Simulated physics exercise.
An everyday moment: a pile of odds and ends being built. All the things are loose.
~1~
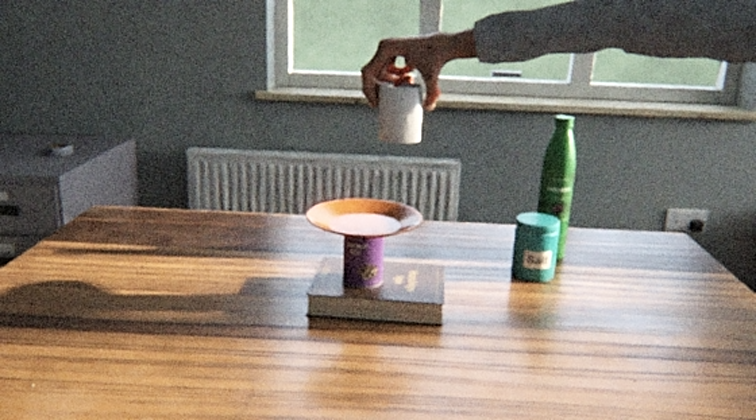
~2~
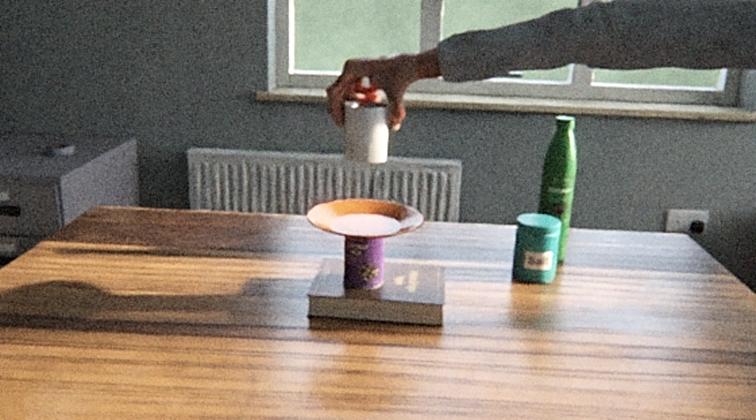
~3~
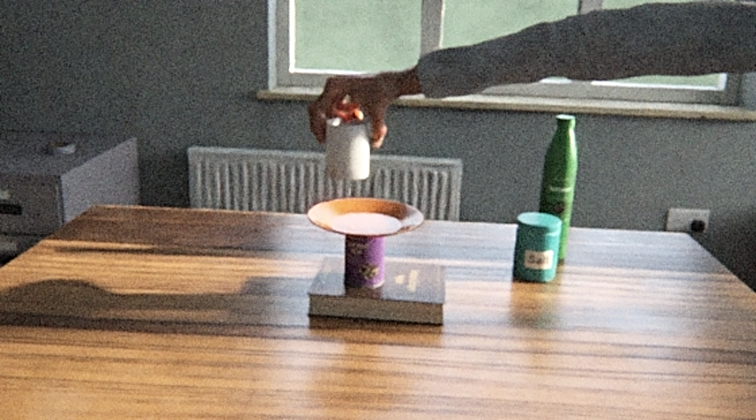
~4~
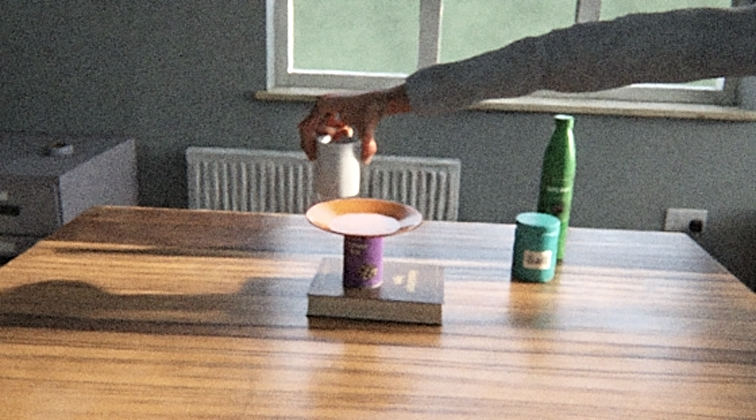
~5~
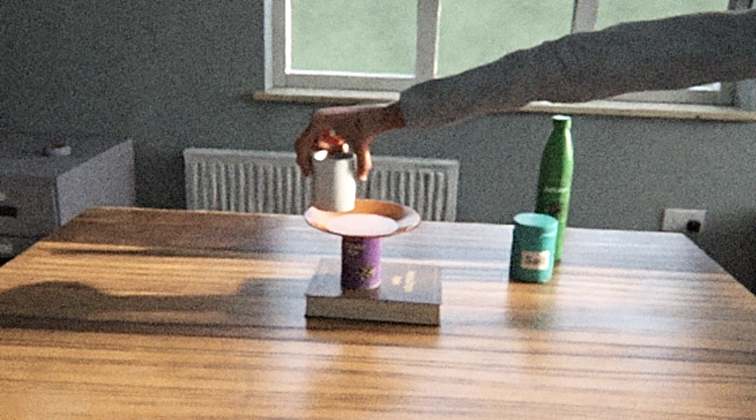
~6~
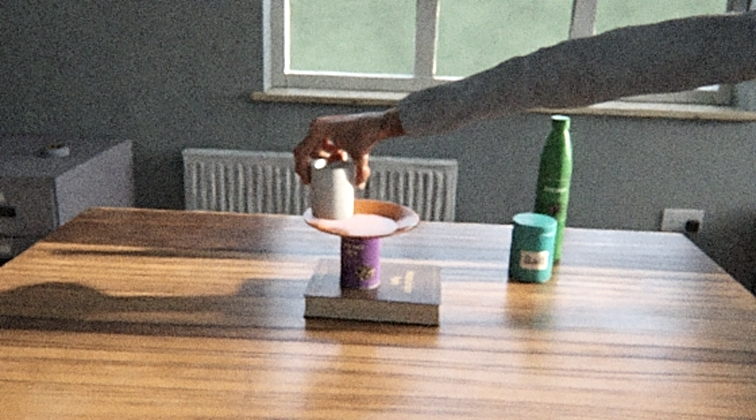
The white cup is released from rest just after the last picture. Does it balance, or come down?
Outcome: The pile keeps its balance.
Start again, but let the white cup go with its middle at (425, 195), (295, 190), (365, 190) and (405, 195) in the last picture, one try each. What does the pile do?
In the first case it gives way; in the second case it loses its balance; in the third case it stays up; in the fourth case it holds.
Then, 0.30 s after the last picture, nothing has stirred.
Then, 0.70 s after the last picture, white cup resting near (332, 190).
At rest, all 6 in place. Seen from the same camera at the end, white cup near (332, 190). The pile stays up.
